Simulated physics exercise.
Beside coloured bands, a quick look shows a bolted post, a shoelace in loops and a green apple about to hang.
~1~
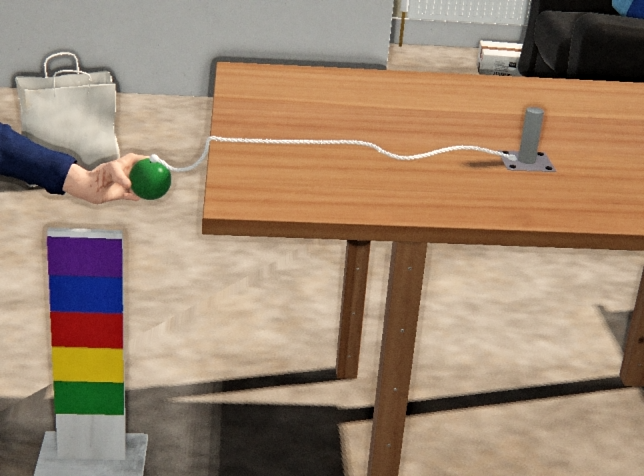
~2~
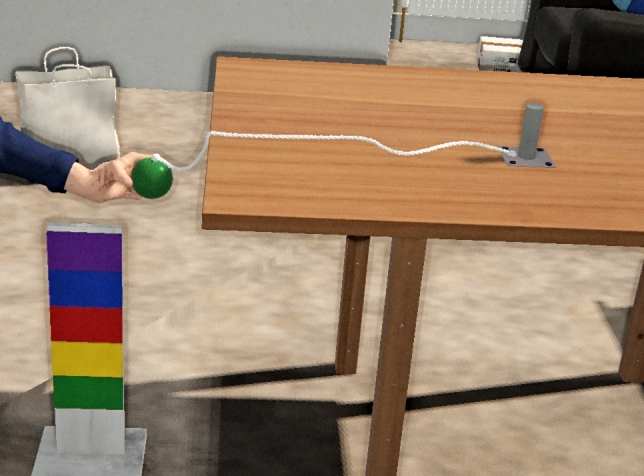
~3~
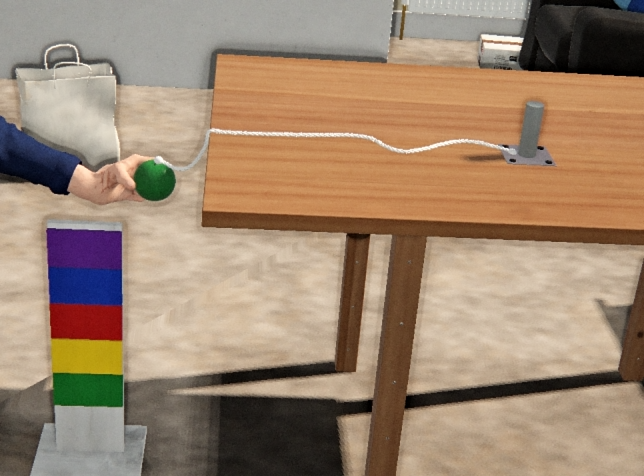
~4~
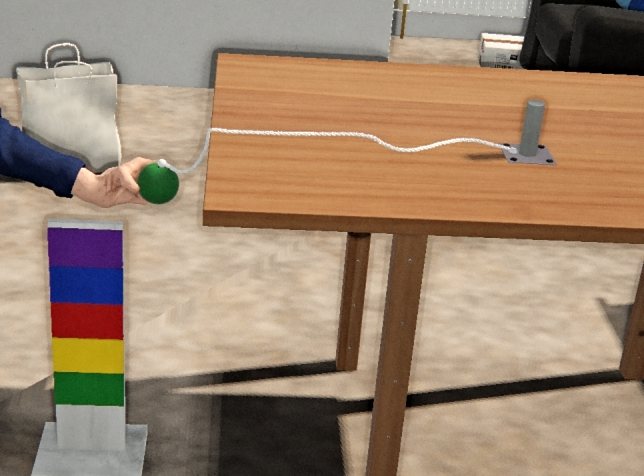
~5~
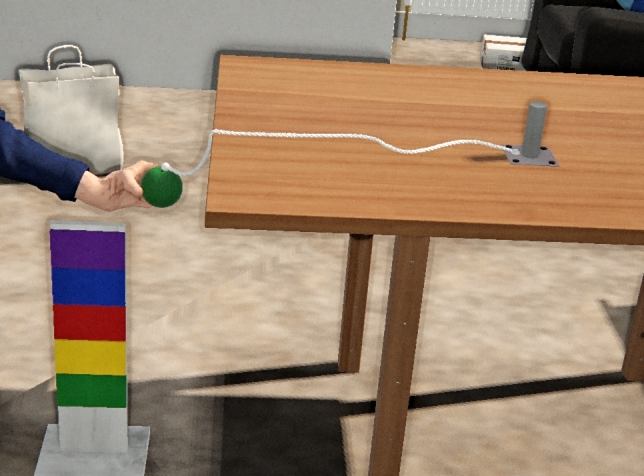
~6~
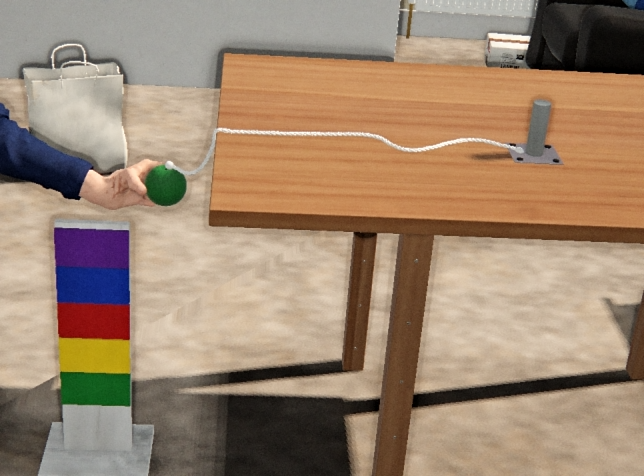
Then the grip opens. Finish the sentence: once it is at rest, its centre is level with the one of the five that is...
Purple.
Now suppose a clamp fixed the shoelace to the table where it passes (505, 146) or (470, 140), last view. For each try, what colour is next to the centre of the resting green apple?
For the first place it's purple, and for the second purple.
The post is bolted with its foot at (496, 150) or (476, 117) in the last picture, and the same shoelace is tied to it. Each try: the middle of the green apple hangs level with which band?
Blue; blue.
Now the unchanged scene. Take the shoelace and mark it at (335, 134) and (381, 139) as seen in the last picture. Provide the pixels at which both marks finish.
(303, 136), then (351, 140).
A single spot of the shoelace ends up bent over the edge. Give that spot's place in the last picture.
It's near (246, 132) in the last picture.
Early on, apple near (242, 243); level with purple.
Midway, apple near (203, 253); level with purple.
Finally, apple near (214, 256); level with purple. The shoelace holds its middle at purple.
